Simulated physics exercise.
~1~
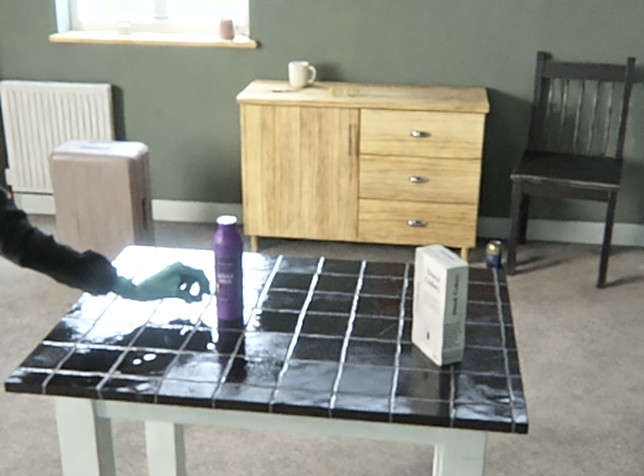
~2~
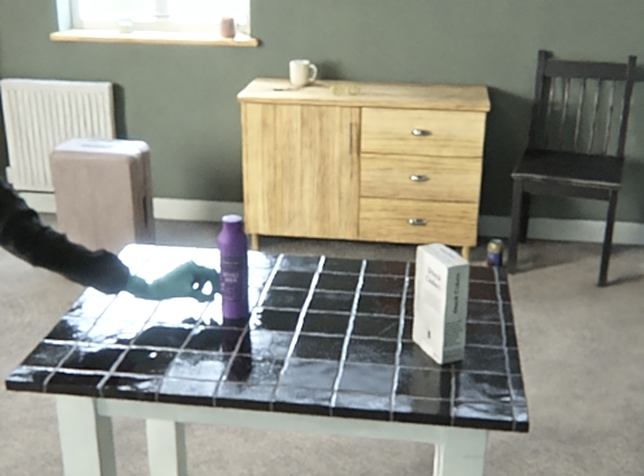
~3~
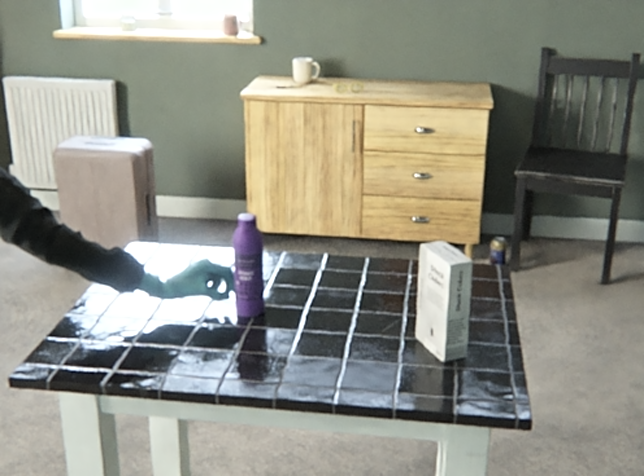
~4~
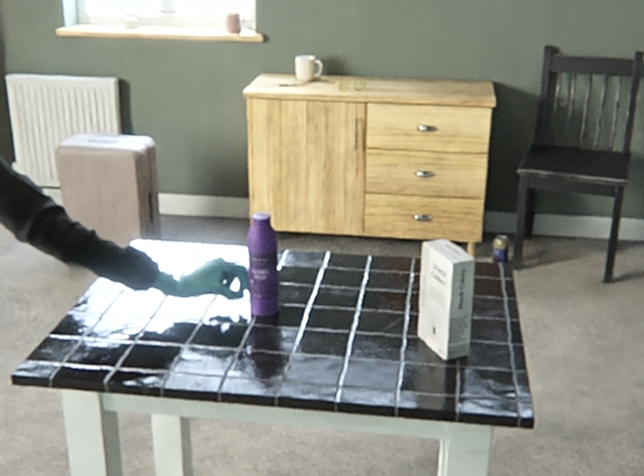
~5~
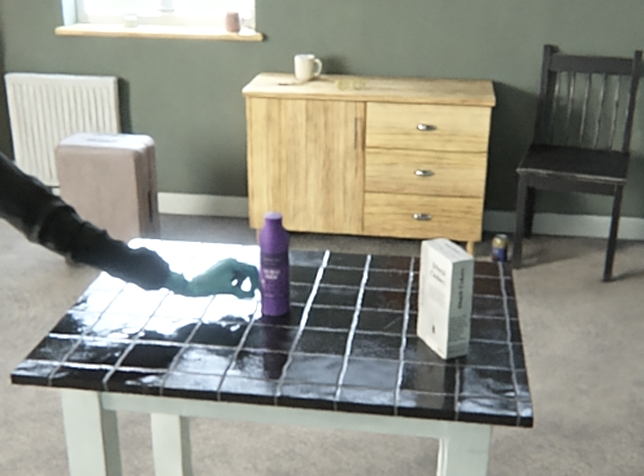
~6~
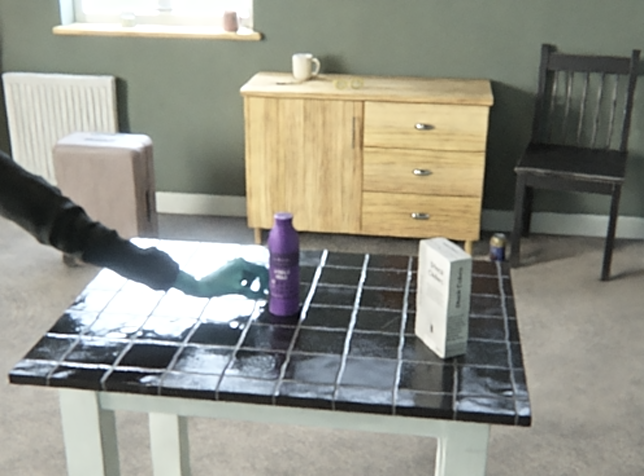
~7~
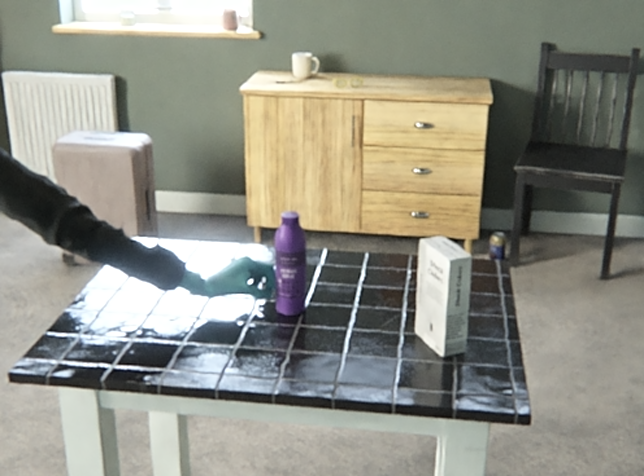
On a tiled table, a gloved hand pushes an upright purple bottle right toward a white packet.
